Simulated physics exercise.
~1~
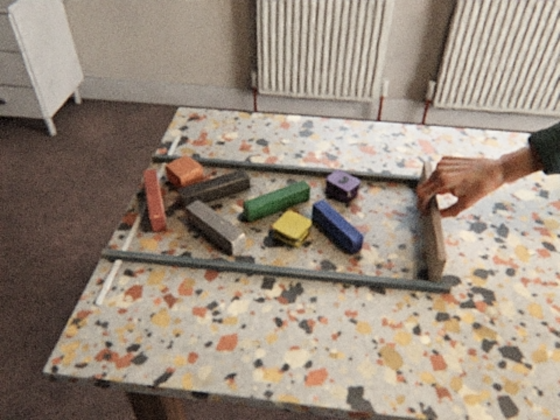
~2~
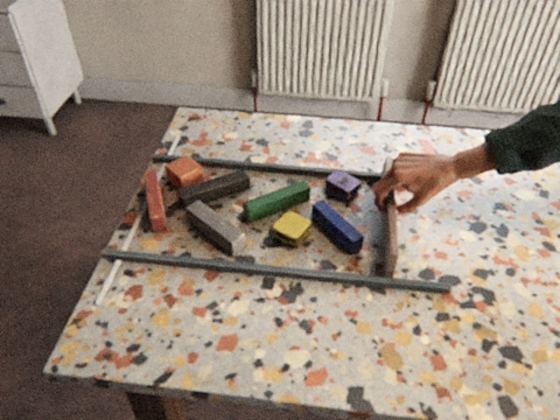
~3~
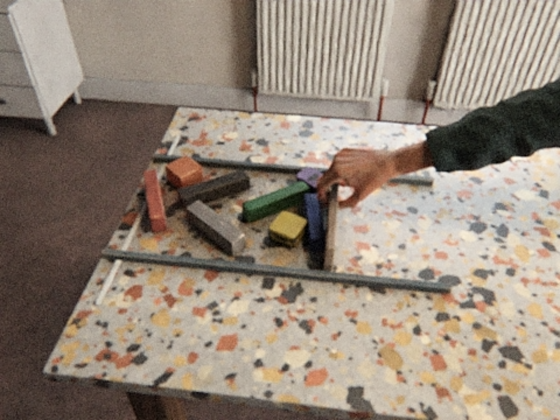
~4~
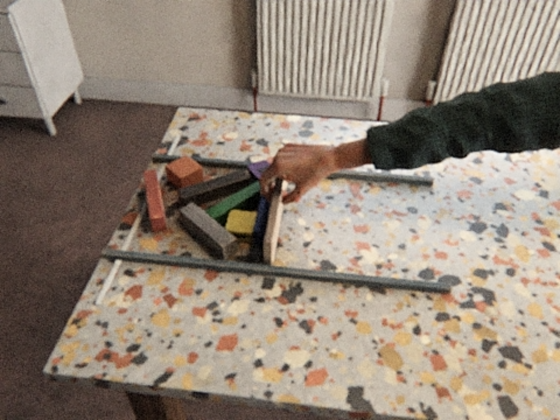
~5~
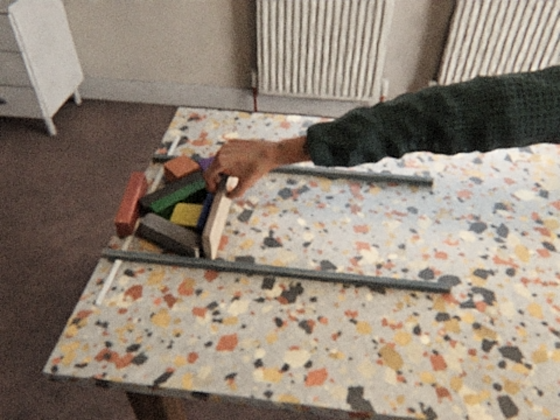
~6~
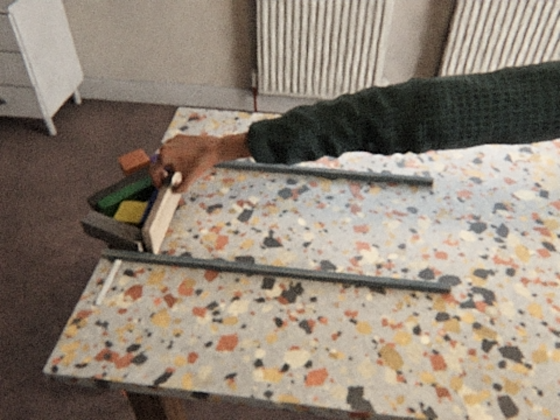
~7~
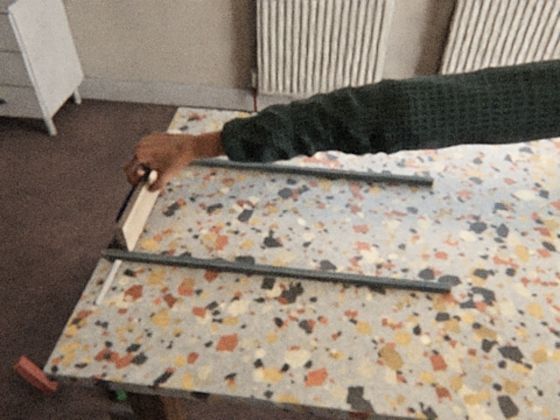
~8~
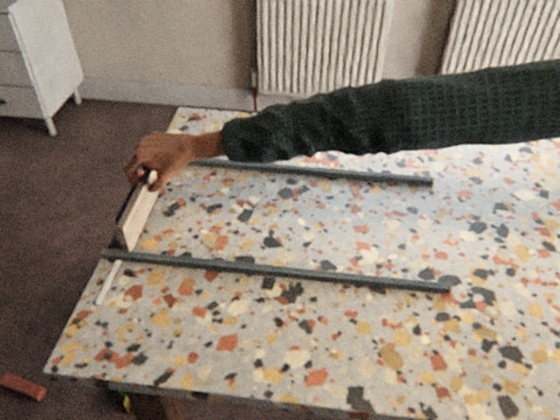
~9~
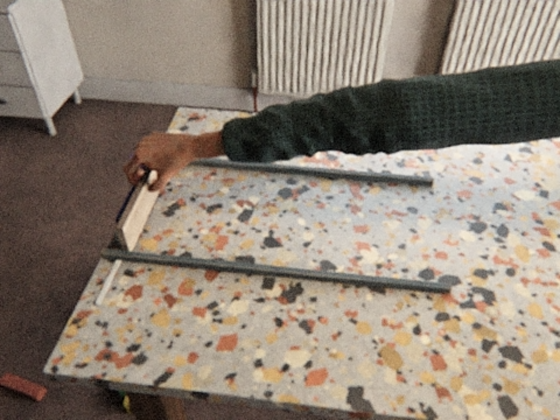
In the video, a hand pushes a board leftward between two dark rails on a speckled table, gathering colourful blocks and sticks and sweeping most over the left edge. The board stops near the edge, and a red bar lies on the floor at lower left.
